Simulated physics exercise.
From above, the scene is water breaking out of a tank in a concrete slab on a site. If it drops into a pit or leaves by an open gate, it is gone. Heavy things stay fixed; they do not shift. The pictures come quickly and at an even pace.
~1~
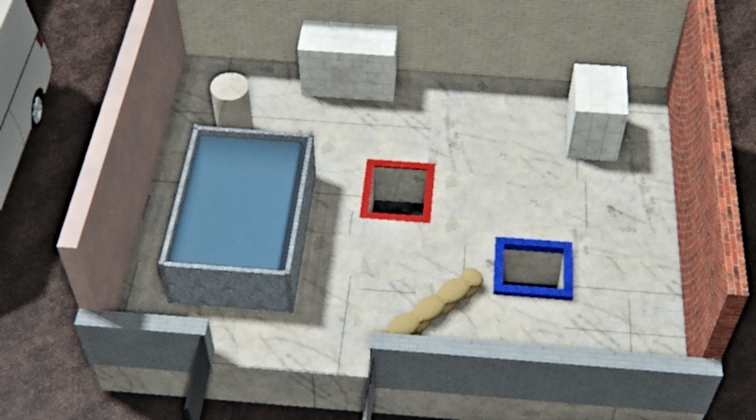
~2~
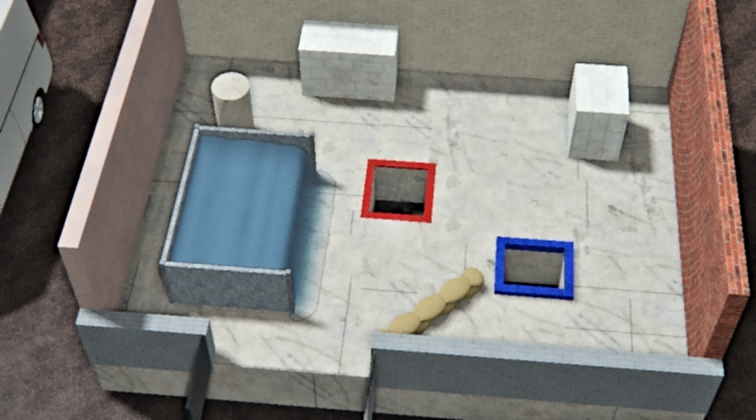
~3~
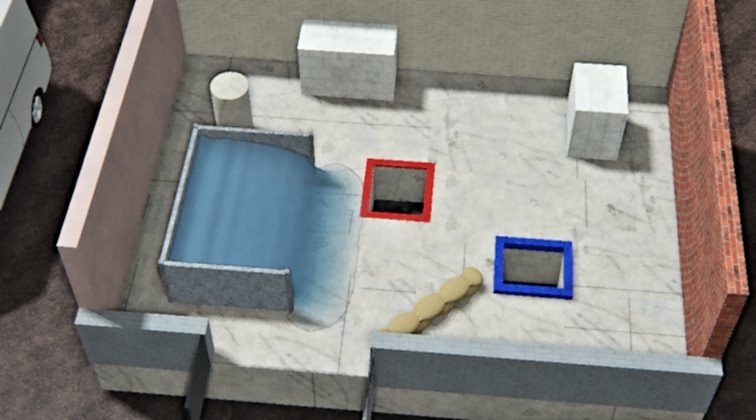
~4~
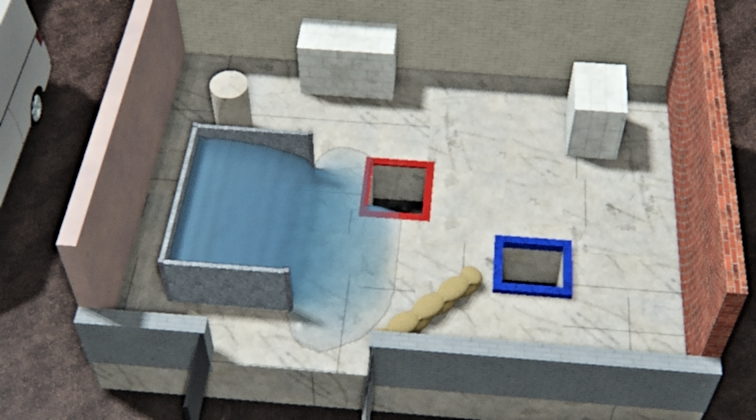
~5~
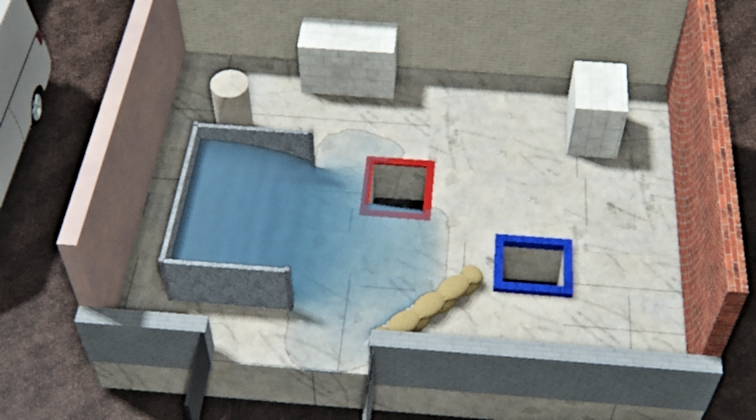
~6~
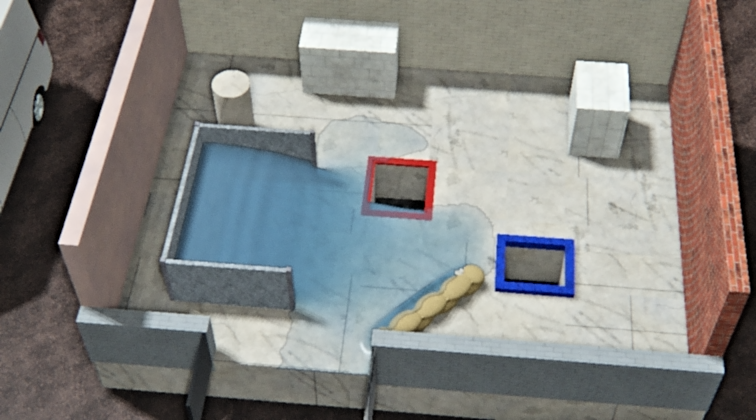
A walled slab held an open tank of still blue water, then its right side opened and the water poured out, spreading across the pale floor around the red-framed opening and along the sandbags.
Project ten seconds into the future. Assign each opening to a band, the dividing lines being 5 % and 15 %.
The gate lands in the 5 to 15 % range; the red pit lands over 15 %; the blue pit lands in the 5 to 15 % range.
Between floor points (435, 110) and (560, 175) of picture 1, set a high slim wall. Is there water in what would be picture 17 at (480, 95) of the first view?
Waterless.
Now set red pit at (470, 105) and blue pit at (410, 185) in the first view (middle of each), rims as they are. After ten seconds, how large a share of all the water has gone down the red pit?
Share, red pit, approx.: 20 in a hundred.
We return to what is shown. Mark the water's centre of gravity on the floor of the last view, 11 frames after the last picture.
I'd say near (393, 241).
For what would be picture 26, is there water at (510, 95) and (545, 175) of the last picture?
Soaked, soaked.
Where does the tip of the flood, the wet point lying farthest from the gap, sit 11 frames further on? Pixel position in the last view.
Around (664, 137).
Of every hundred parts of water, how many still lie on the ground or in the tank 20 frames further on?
About 62 %.
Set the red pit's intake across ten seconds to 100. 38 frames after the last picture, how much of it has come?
About 85 %.
A moment on, water covers 35 % of the floor; the gate 1 %, the red pit 12 %, the blue pit 4 %.
Next, water covers 50 % of the floor; the gate 3 %, the red pit 19 %, the blue pit 8 %.
Then, water covers 60 % of the floor; the gate 6 %, the red pit 24 %, the blue pit 10 %.
Later, water covers 70 % of the floor; the gate 9 %, the red pit 29 %, the blue pit 10 %.
In the end, water covers 75 % of the floor; the gate 11 %, the red pit 35 %, the blue pit 10 %.
